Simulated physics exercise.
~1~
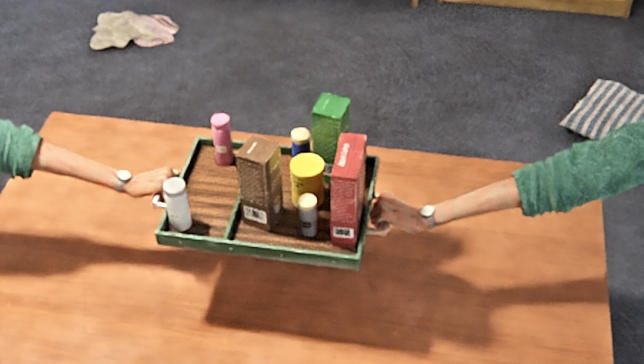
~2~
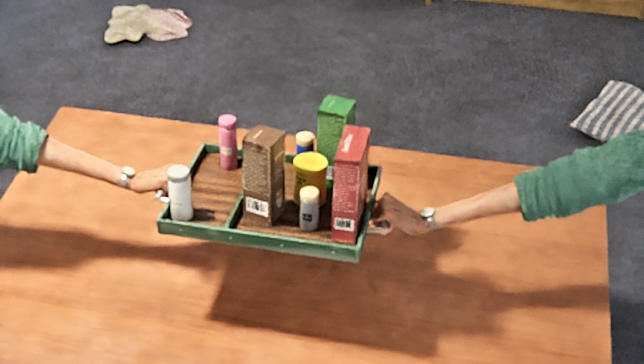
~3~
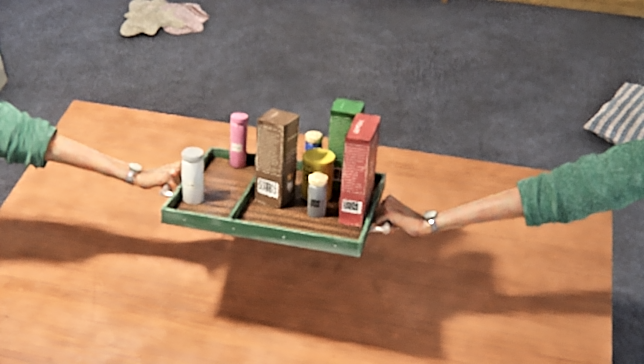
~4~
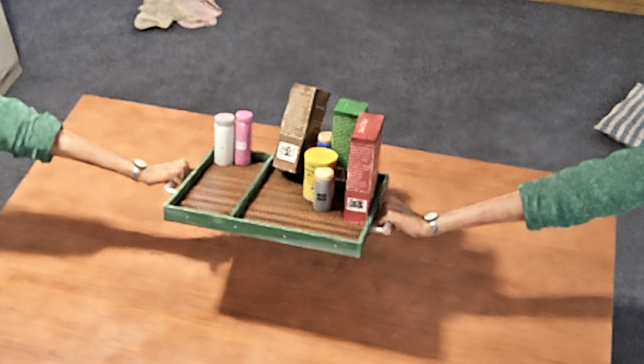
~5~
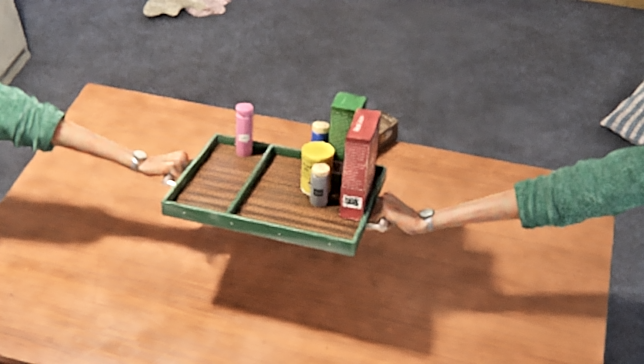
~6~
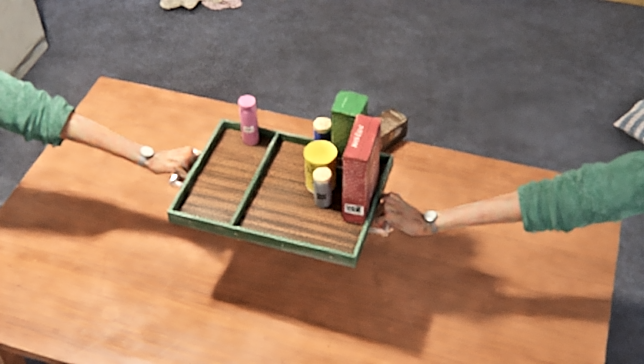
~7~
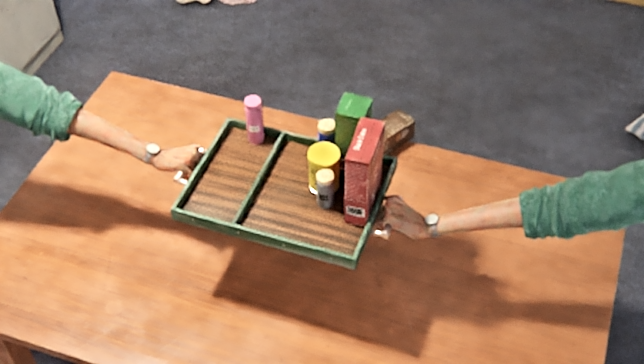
A tall brown carton and a white shaker slid to the far side and went off a green-rimmed tray as two hands tipped it away and levelled it again, leaving the red packet, green carton, yellow tin and small shakers standing.
